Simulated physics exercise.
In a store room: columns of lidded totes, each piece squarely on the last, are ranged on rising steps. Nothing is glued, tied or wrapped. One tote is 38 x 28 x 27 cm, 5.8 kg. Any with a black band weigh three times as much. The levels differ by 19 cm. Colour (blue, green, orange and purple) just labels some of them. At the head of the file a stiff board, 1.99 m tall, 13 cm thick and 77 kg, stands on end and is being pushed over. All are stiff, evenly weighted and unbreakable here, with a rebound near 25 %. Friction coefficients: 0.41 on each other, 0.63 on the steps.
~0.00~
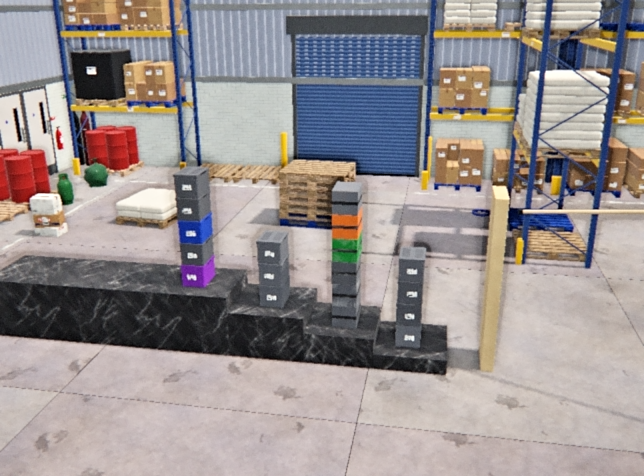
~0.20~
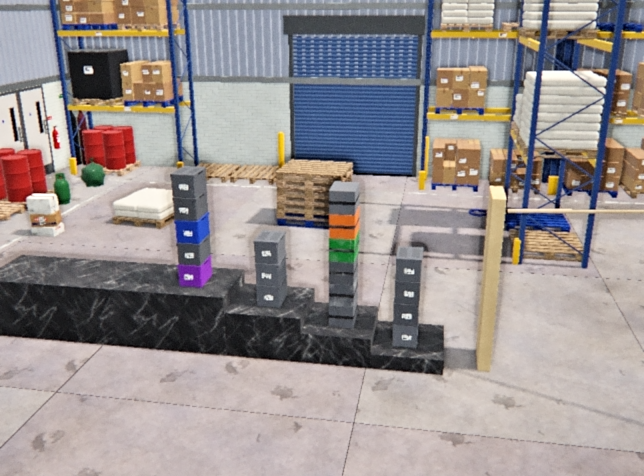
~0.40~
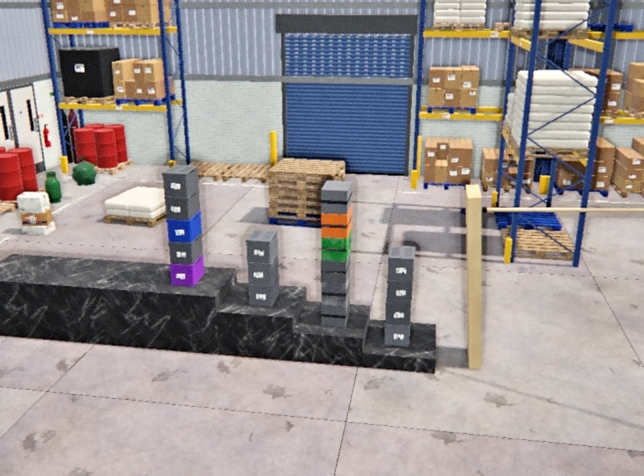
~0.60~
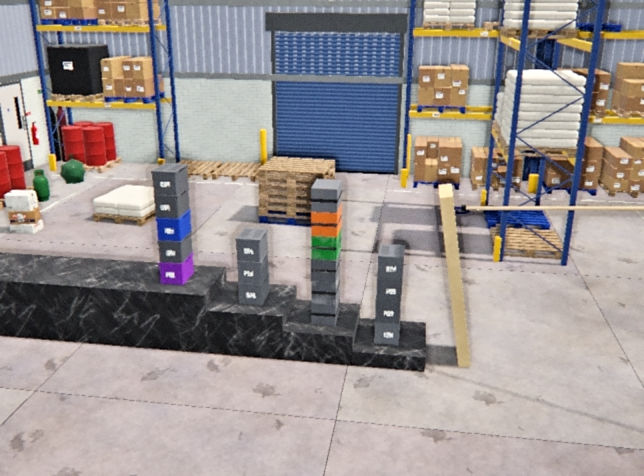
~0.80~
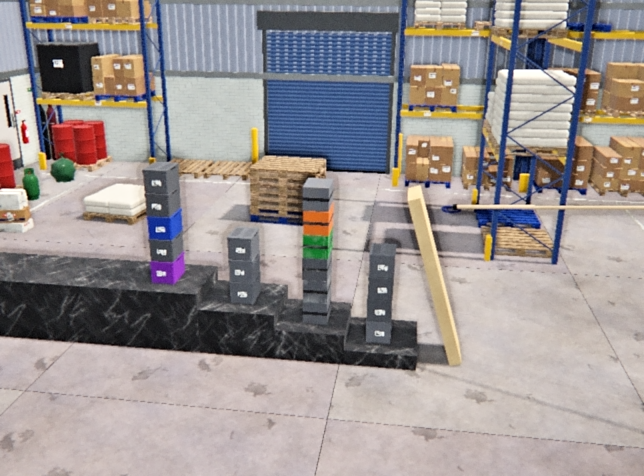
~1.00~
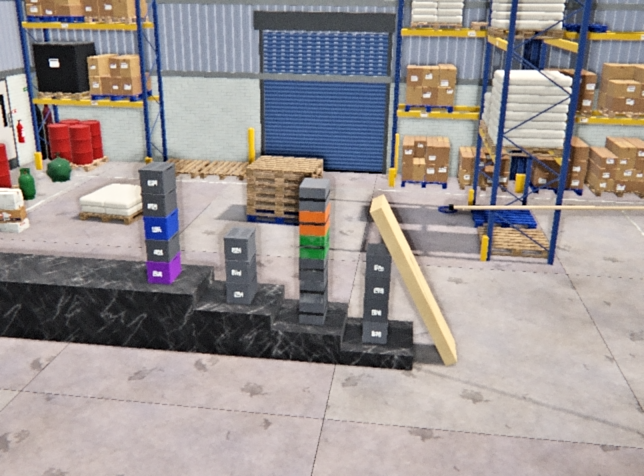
A pole pushes an upright wooden board, which tilts left beside still columns of totes.
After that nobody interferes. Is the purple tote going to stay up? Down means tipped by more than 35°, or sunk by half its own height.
In the end the purple tote remains up.
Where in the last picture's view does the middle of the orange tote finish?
Around (282, 257).
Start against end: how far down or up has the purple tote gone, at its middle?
It ends some 0 cm lower.
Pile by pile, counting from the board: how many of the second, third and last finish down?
By pile: Second 6, third 1, last 0.
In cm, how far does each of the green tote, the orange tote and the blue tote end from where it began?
Moved: Green 70, orange 60, blue 0.
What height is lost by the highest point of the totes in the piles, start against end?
Roughly 0 cm.
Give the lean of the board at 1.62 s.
Some 50° from upright.
After 1.22 s, board 41° from upright; none of the 18 totes down, 4 disturbed; purple tote unmoved.
After 1.62 s, board 52° from upright; 4 of the 18 totes down; purple tote unmoved; green tote 23° from how it stood.
After 1.96 s, board 58° from upright; 10 of the 18 totes down; purple tote unmoved; green tote 56° from how it stood, 28 cm lower.
After 2.56 s, board 58° from upright; 11 of the 18 totes down; purple tote unmoved; orange tote 44° from how it stood, 48 cm lower.
In the end (3.6 s), board 58° from upright; 11 of the 18 totes down; purple tote unmoved; green tote 44° from how it stood, 40 cm lower; orange tote 44° from how it stood, 48 cm lower. From the last view, middles, purple tote near (164, 267), green tote near (265, 271).
